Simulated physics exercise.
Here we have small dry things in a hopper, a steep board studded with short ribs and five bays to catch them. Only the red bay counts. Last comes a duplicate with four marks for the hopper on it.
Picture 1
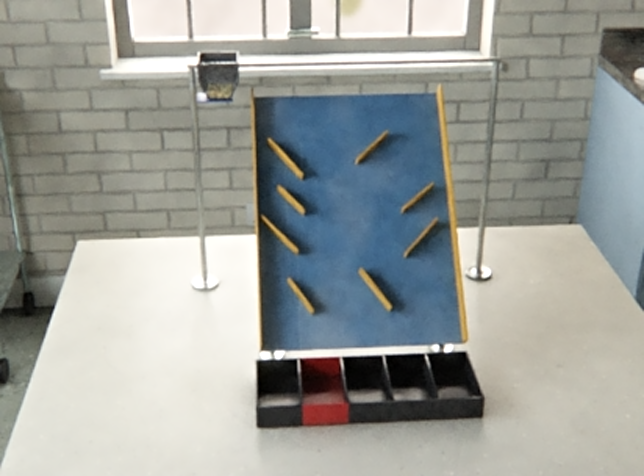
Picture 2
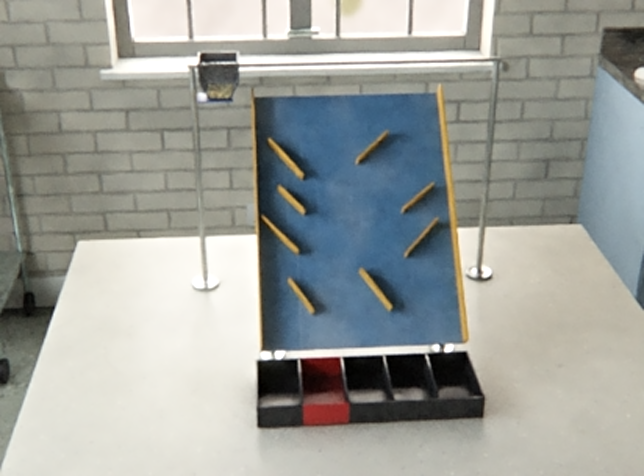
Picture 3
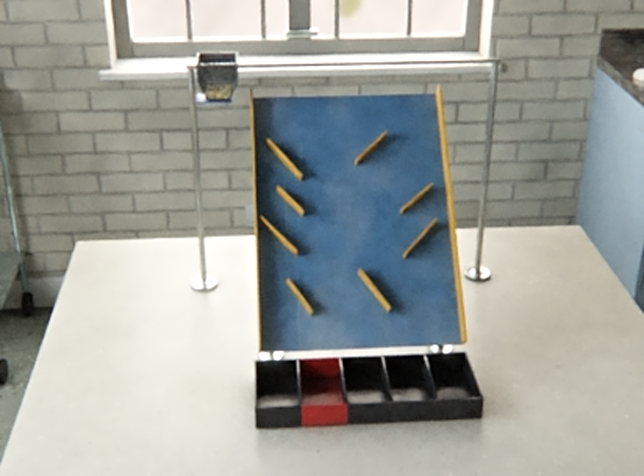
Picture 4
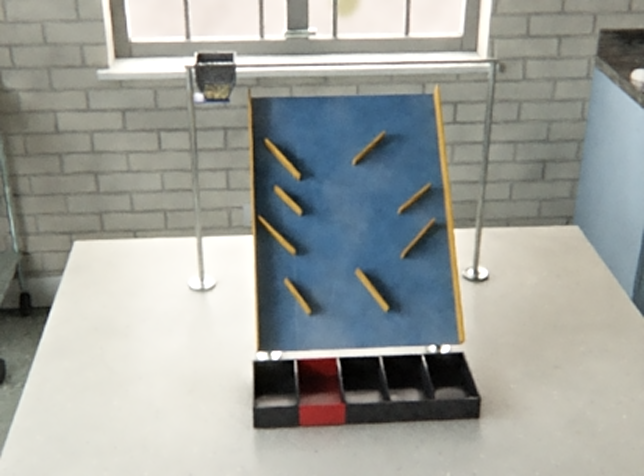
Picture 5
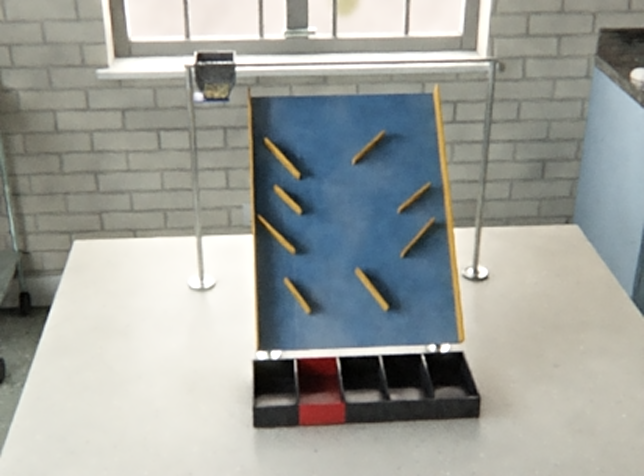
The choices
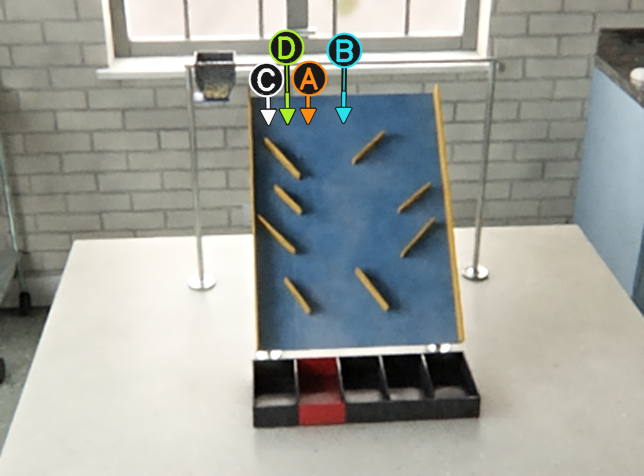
Nothing moves except the view itself, which shifts very slightly while the hopper's door stays shut. On a pale tabletop before a grey brick wall and window, a steep blue board with wooden edges and seven short ribs is seen from the front and slightly above. A small dark hopper hangs from a metal rail at upper left, and below the board sit five bays, the second from left red, the others black.
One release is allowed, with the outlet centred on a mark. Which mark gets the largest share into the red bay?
The answer is mark B.
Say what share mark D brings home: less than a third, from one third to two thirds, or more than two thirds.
It is less than a third.
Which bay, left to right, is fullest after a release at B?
The second.
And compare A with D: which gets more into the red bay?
It is A.
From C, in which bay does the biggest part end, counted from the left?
It is the third one.
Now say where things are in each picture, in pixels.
In the first picture, hopper at (220, 92), soya beans, door shut.
In the second picture, ribs (269, 138) to (303, 175), (358, 159) to (388, 130), (279, 185) to (305, 210).
In the third picture, ribs (403, 209) to (433, 183), (260, 216) to (297, 251), (405, 253) to (437, 218).
In the fourth picture, ribs (285, 278) to (310, 311), (357, 268) to (388, 308).
In the fifth picture, red bay at (322, 413), number 2 of 5 from the left.
On the marked copy, mark A meets the board at (308, 118); mark B meets the board at (343, 117); mark C meets the board at (268, 119); mark D meets the board at (287, 118).
With A, about a quarter in the red bay, about two thirds in other bays, a small part outside the box.
With B, about half in the red bay, about a third in other bays, about a quarter outside the box.
With C, a stray few in the red bay, most in other bays, a small part held on the board, a small part outside the box.
With D, a small part in the red bay, most in other bays, a small part outside the box.
